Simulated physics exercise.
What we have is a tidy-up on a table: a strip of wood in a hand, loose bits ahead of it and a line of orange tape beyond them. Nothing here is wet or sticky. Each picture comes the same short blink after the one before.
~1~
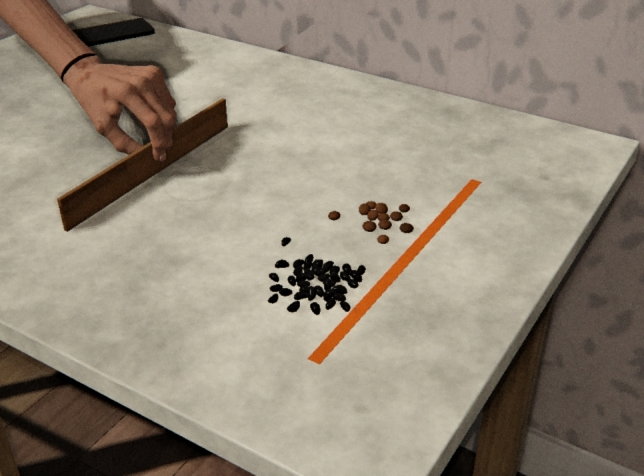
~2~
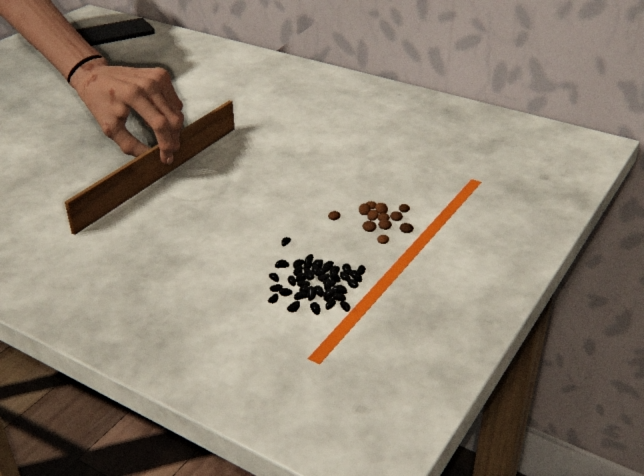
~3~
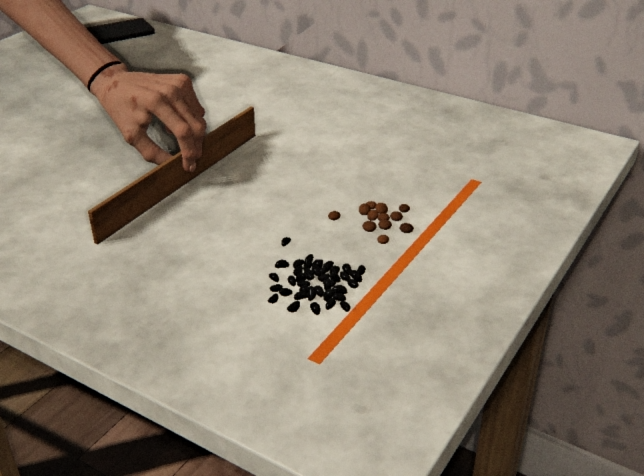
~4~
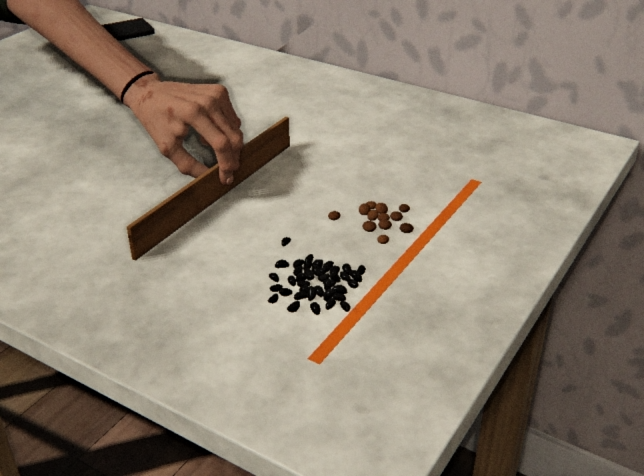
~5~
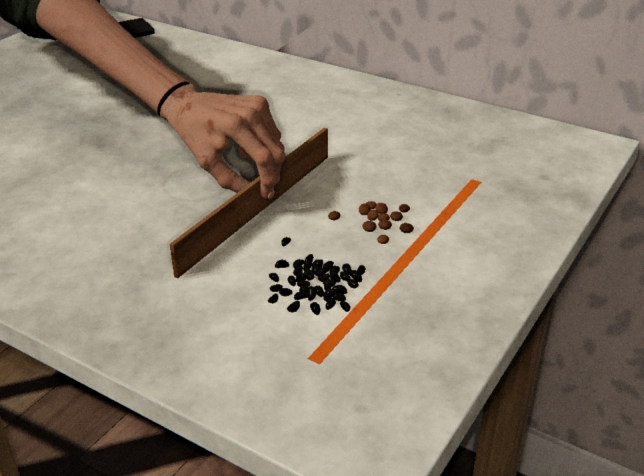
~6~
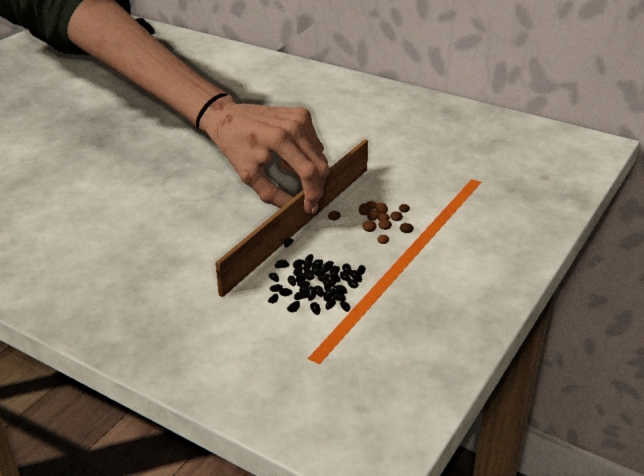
Hand sliding an upright strip of wood rightward across a table, nearing black beans and brown bits beside orange tape.
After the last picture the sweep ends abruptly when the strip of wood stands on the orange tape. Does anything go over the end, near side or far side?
The front lot loses pieces over the edge and the back lot loses pieces over the edge.
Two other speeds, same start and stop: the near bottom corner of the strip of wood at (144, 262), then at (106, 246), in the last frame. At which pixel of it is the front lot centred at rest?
First near (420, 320), then near (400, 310).
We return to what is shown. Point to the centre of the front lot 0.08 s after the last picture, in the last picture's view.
Roughly at (343, 290).
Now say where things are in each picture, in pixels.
The first frame shows strip of wood (75, 206), at rest; orange tape (470, 188), well back from the edge; edge at (534, 309); front lot (324, 278), some black beans; back lot (384, 218), a few bits of dog kibble.
The second frame shows strip of wood (82, 209); back lot (384, 218).
The third frame shows strip of wood (105, 219); front lot (324, 278).
The fourth frame shows strip of wood (143, 234); back lot (384, 218).
The fifth frame shows strip of wood (186, 251); front lot (324, 278).
The sixth frame shows strip of wood (231, 269); orange tape (470, 188); edge at (534, 309); front lot (324, 278); back lot (384, 218).
Then, 0.08 s later than the last frame, strip of wood still moving, near (364, 216); front lot all on the table, its front near (359, 312); back lot all on the table, its front near (412, 229).
Then, 0.19 s later than the last frame, strip of wood stopped at the orange tape; front lot all on the table, its front near (449, 337); back lot all on the table, its front near (514, 237).
Then, 0.47 s later than the last frame, strip of wood stopped at the orange tape; front lot roughly half over the edge; back lot roughly a third over the edge.
When it is over, strip of wood stopped at the orange tape; front lot roughly two thirds over the edge; back lot roughly a third over the edge.
